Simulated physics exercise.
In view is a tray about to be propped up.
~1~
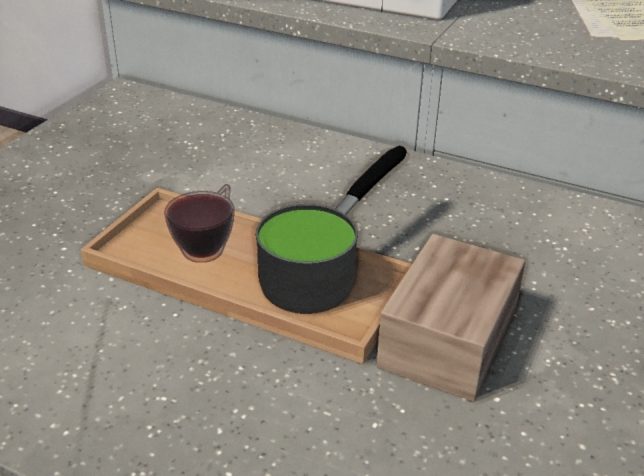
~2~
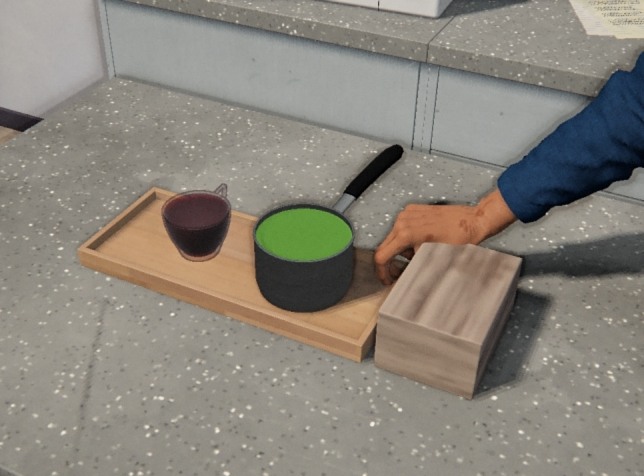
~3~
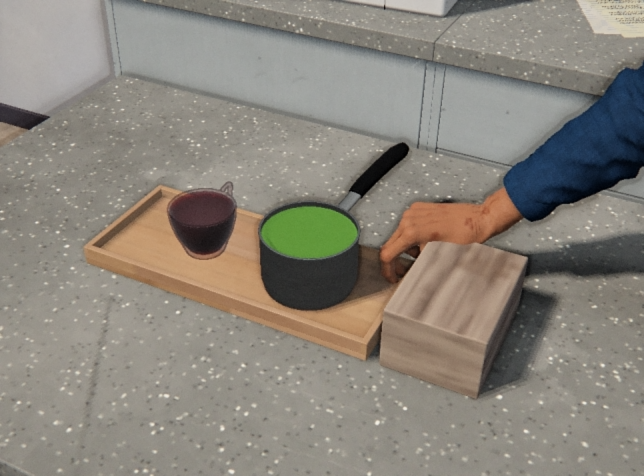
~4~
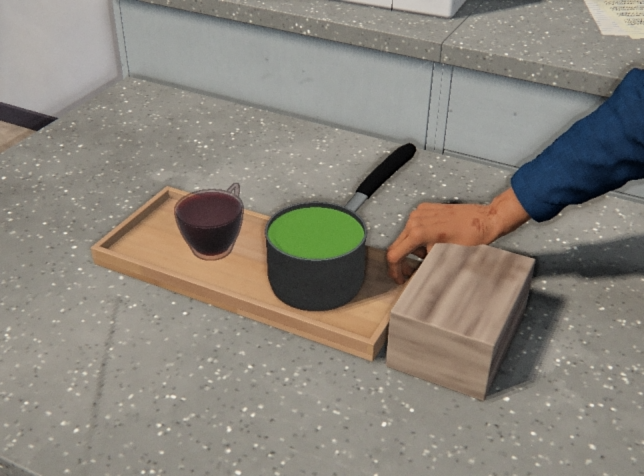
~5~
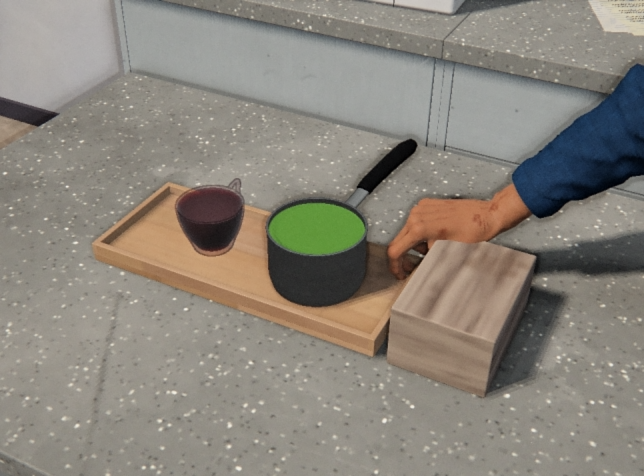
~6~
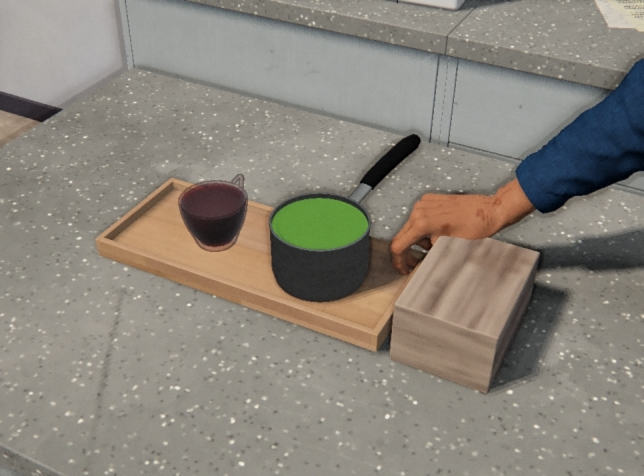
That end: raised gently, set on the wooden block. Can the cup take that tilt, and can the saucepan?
At the end, cup: I expect some loss from it; saucepan: I expect some loss from it.
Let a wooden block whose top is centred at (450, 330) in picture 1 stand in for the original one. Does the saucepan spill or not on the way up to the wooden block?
Then it keeps every drop.
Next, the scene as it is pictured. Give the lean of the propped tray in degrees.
13 degrees or so.
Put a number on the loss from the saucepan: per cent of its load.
Around 8 percent of it.
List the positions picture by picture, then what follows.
In the first frame, the tray lies flat; cup (201, 228) nearly full; saucepan (307, 258) nearly full; wooden block (428, 358).
The second frame shows a hand takes the end of the tray; cup nearly full, surface at (197, 212); saucepan nearly full, surface at (304, 236).
The third frame shows slope near 0°; cup (204, 226) nearly full; saucepan (309, 254) nearly full.
The fourth frame shows the tray slopes by about 0°; cup nearly full, surface at (209, 211); saucepan nearly full, surface at (316, 235); wooden block (437, 357).
In the fifth frame, the end is rising; cup (212, 222) nearly full; saucepan (317, 251) nearly full.
In the sixth frame, the end has come up a little; cup nearly full, surface at (213, 202); saucepan nearly full, surface at (320, 226); wooden block (441, 350).
Next, the tray slopes by about 7°; cup, its rim is dry; saucepan, its rim is dry.
After that, the tray slopes by about 15°; cup, it has slopped over; saucepan, it has slopped over.
Finally, the tray slopes by about 13°, resting on the wooden block; cup, it has slopped over; saucepan, it has slopped over.
